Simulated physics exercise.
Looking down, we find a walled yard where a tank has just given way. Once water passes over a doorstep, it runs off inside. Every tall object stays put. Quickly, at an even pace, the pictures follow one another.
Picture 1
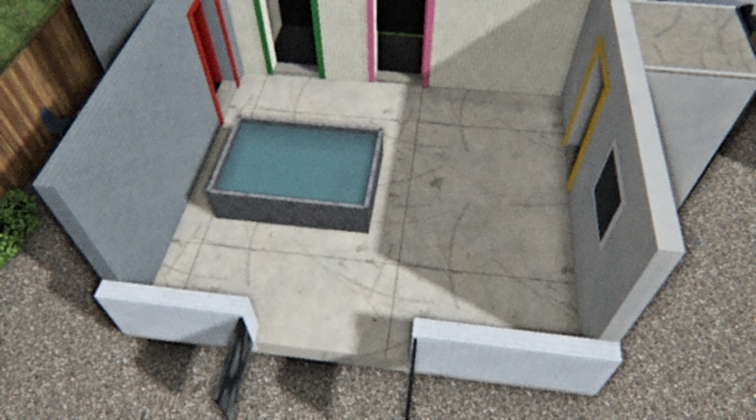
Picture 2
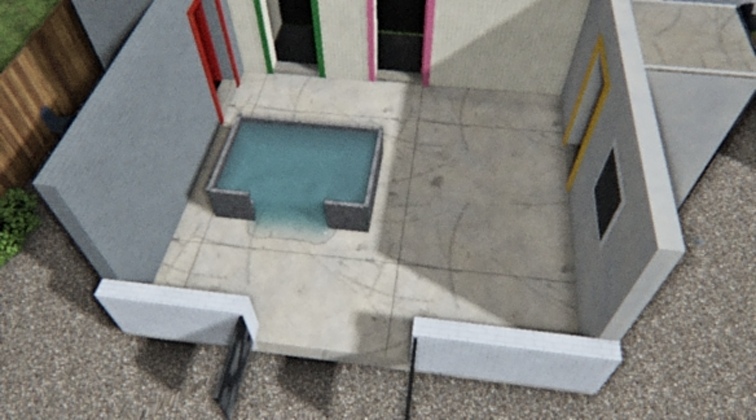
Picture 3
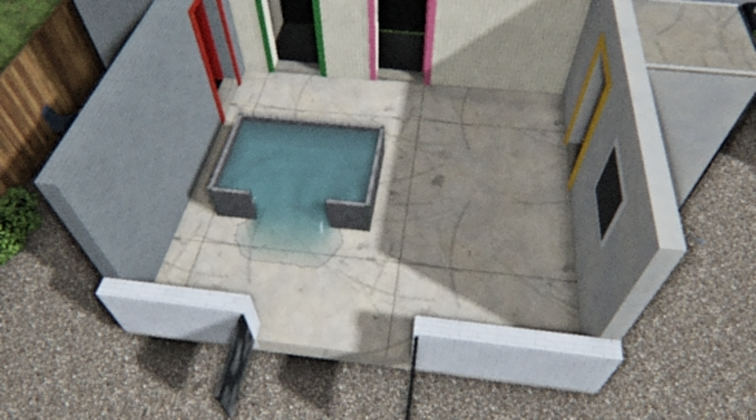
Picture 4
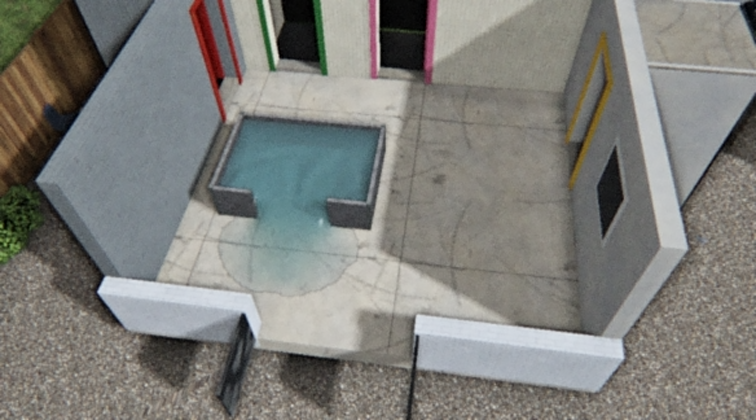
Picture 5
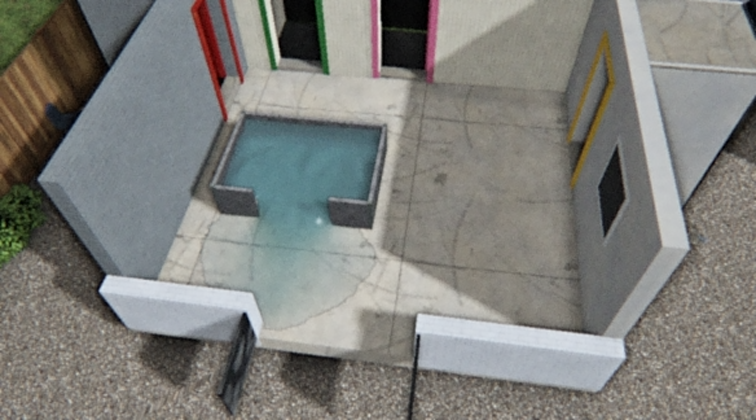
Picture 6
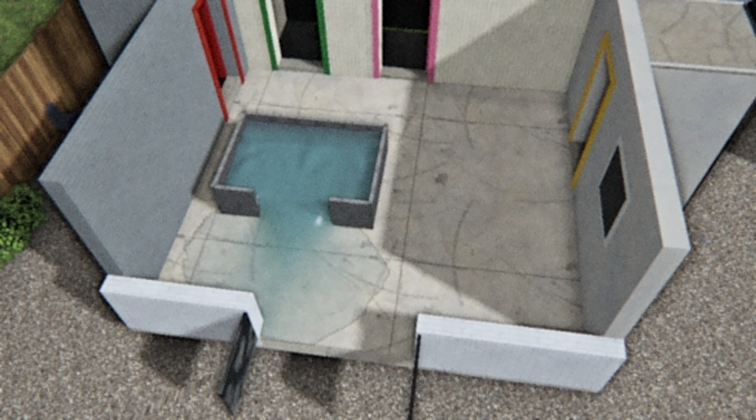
The video shows a walled yard from above with a still, water-filled tank, whose front wall then has a gap; water pours out and spreads forward across the concrete floor toward the low front walls.
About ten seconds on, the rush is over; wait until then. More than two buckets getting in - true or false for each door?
Yellow door: False; green door: False; red door: False; pink door: False.
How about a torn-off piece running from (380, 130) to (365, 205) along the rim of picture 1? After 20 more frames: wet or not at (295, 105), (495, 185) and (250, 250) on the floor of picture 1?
Point by point: Untouched, swamped and untouched.
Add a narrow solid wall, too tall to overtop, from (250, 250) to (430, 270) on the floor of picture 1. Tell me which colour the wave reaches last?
I'd go with the pink-painted one.
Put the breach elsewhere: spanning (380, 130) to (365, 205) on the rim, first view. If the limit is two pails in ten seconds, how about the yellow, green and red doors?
Here's how it goes: The yellow door crosses the threshold, then the green door misses the threshold, then the red door misses the threshold.
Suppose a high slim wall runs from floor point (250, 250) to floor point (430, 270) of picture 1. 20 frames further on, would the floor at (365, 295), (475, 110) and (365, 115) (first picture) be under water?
Taking the points in order, they are inundated, high and dry and high and dry.
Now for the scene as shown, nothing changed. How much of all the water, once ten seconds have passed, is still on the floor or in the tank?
About 46 per cent.
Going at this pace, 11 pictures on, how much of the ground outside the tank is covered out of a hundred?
Roughly 20 %.
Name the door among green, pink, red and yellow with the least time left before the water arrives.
I'd go with the one in red.
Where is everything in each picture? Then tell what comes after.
The first picture shows the open tank at (299, 162) is whole and still.
In the second picture, the front is at (329, 233), out from the gap at (291, 215).
In the third picture, water pours out at (292, 215) and has run to (315, 261).
In the fourth picture, the front is at (296, 290), out from the gap at (293, 213).
In the fifth picture, water pours out at (295, 212) and has run to a hidden place.
In the sixth picture, the front is at a hidden place, out from the gap at (295, 211).
A moment on, water covers 20 % of the floor; the yellow door not reached, the green door not reached, the red door not reached, the pink door not reached.
Next, water covers 20 % of the floor; the yellow door not reached, the green door not reached, the red door not reached, the pink door not reached.
Then, water covers 30 % of the floor; the yellow door not reached, the green door not reached, the red door wet at the sill, nothing in, the pink door not reached.
Later, water covers 40 % of the floor; the yellow door not reached, the green door wet at the sill, nothing in, the red door wet at the sill, nothing in, the pink door wet at the sill, nothing in.
In the end, water covers 60 % of the floor; the yellow door not reached, the green door wet at the sill, nothing in, the red door wet at the sill, nothing in, the pink door wet at the sill, nothing in.
